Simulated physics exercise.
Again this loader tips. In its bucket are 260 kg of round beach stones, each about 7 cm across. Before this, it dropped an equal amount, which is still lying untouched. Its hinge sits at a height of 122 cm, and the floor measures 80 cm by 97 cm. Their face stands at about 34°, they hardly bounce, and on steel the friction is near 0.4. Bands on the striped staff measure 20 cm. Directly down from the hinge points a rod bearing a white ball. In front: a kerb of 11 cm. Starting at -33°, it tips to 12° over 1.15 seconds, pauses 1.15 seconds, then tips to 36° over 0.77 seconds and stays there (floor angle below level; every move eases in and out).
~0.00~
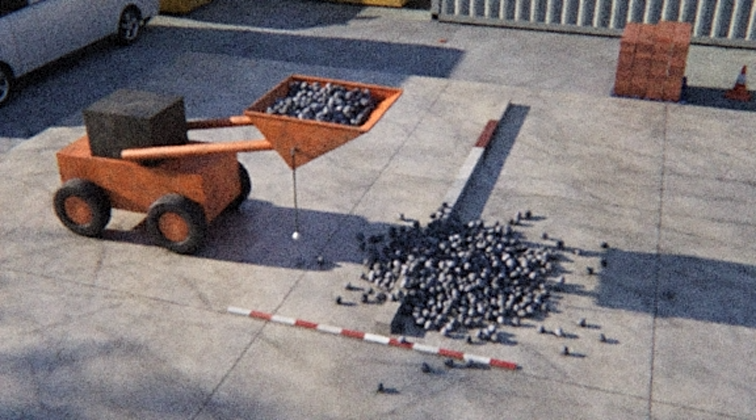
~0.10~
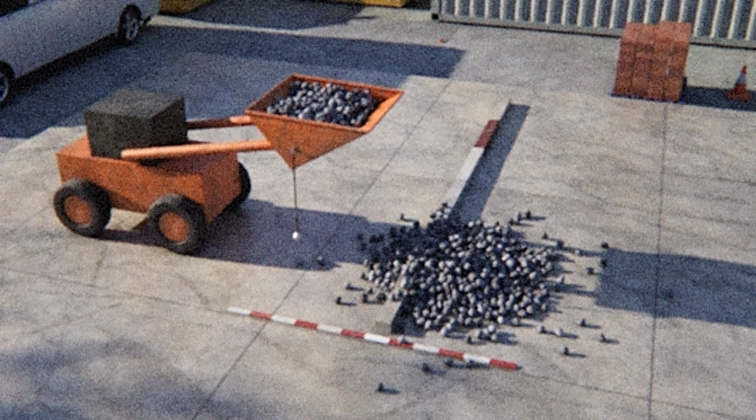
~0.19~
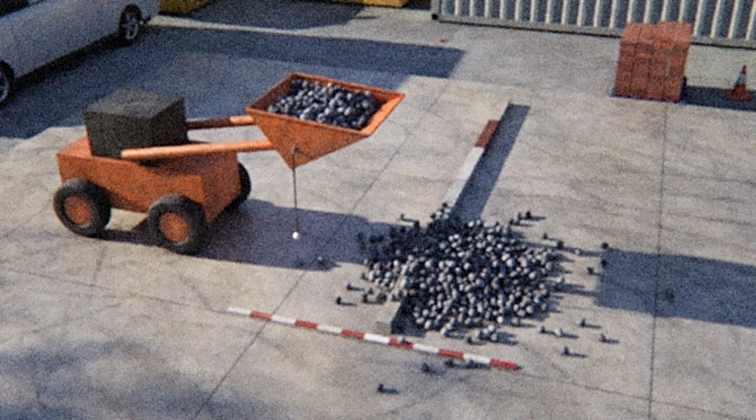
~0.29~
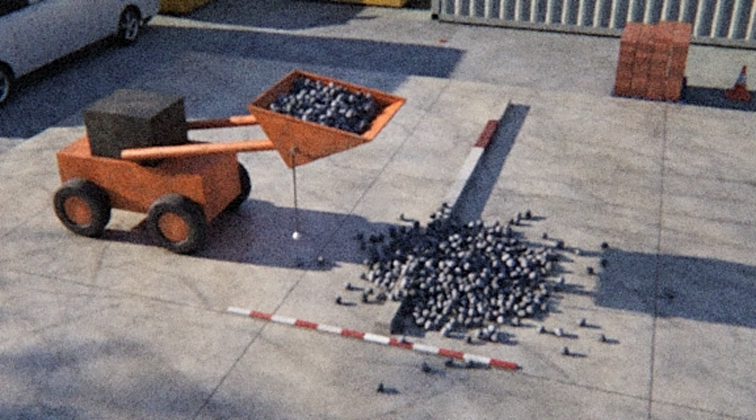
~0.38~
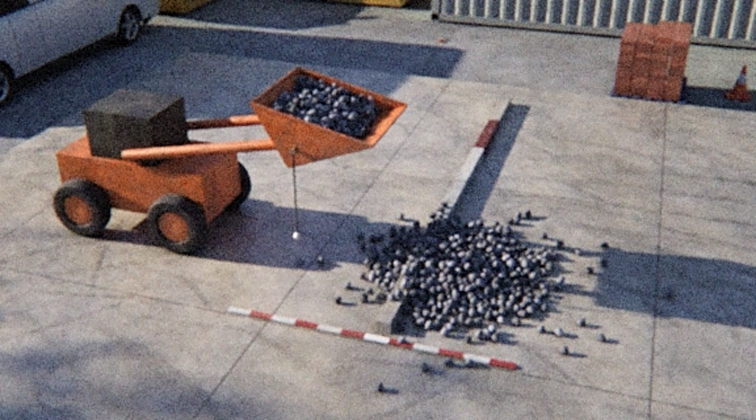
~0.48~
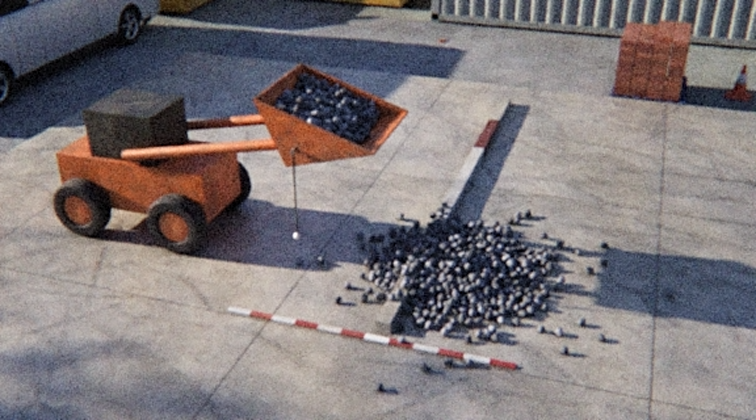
On a sunlit concrete yard, an orange loader slowly tilting its raised, stone-filled bucket forward beside a heap of dark stones.
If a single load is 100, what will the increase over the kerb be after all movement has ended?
The increase will be around 30 per cent.
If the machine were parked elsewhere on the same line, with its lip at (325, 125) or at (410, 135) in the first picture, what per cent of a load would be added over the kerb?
0 %, then 85 %.
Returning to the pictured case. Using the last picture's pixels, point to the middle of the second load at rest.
Their middle rests near (405, 251).
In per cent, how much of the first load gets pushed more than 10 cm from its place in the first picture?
Close to 5 in a hundred of them.
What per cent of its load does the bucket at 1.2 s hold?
About 95 percent is still in there.
After 0.9 s the floor is at 5°; in per cent of one load, 100 in the bucket, 20 on this side of the kerb, 80 over the kerb; the foremost stones are at (600, 289).
After 1.2 s the floor is at 12°; in per cent of one load, 97 in the bucket, 23 on this side of the kerb, 80 over the kerb; the foremost stones are at (600, 289).
After 3.5 s the floor is at 36°; in per cent of one load, 0 in the bucket, 94 on this side of the kerb, 106 over the kerb; the foremost stones are at (600, 289).
After 5.9 s the floor is at 36°; in per cent of one load, 0 in the bucket, 90 on this side of the kerb, 110 over the kerb; the foremost stones are at (600, 289). Net gain over the kerb, 30.
